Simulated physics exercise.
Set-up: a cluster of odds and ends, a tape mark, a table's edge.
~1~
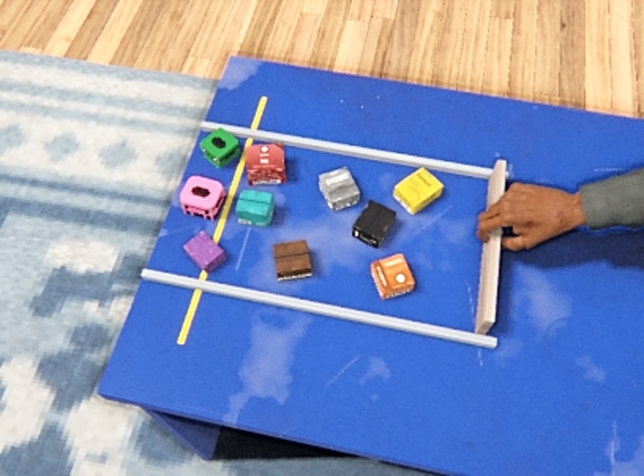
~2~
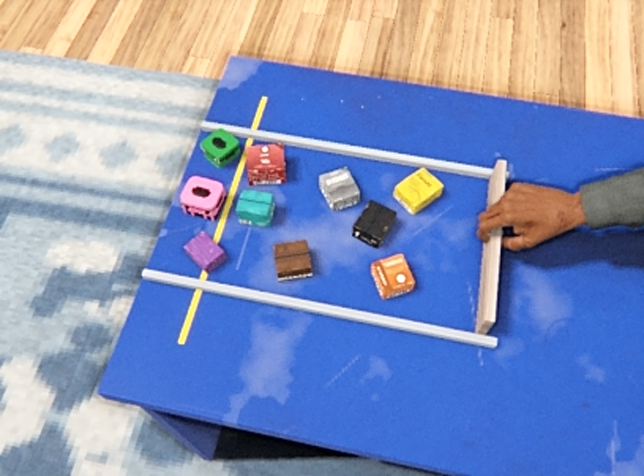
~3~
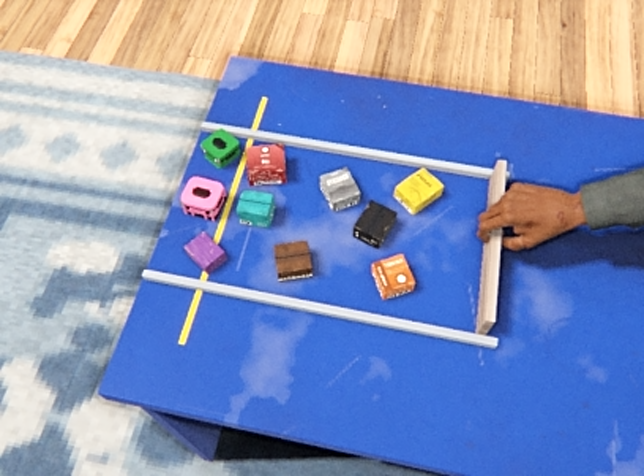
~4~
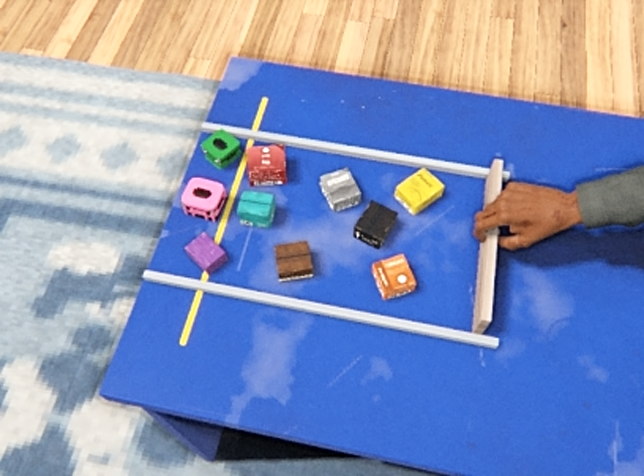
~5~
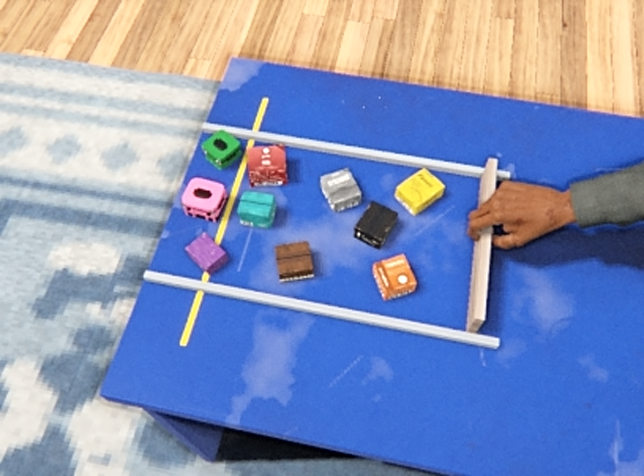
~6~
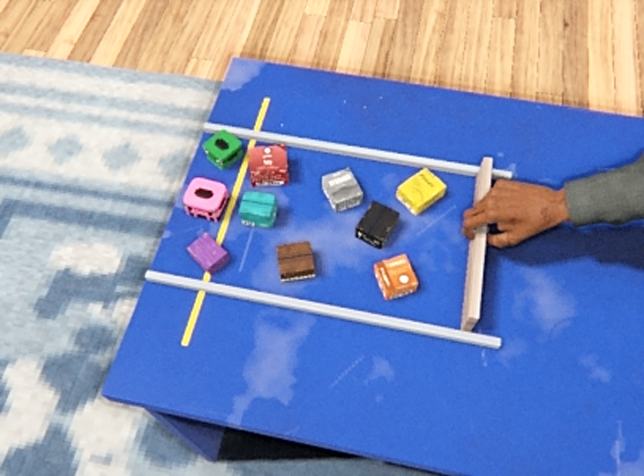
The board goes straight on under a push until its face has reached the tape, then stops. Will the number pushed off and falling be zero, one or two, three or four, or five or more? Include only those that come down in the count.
Three or four spill over.
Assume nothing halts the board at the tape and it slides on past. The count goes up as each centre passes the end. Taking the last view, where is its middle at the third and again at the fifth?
For the first, roughly (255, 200); for the next, roughly (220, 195).
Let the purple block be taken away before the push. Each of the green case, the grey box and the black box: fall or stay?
Green case - gone, grey box - safe, black box - safe.
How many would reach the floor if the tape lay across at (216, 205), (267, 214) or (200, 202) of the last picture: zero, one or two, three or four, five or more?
Lab note - count at each of the three spots: 5 or more; 1 or 2; at least five.
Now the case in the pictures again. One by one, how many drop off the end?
Taken together, the number is 4.
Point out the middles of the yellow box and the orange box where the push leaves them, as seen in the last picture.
In the last picture, roughly (227, 167) and (203, 234).
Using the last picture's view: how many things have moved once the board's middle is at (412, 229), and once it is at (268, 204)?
At the first point the count is 2, at the second it's 10.
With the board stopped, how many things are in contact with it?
All in all, 3.
Early on, none off yet; green case at rest near (224, 150); pink case at rest near (207, 200); purple block at rest near (209, 254).
A while later, none off yet; green case on its side near (179, 158); pink case travelled a little near (188, 197); purple block travelled about its own width near (166, 250).
Finally, the number that fall off is three or four; lost, red box, purple block, pink case and green case.
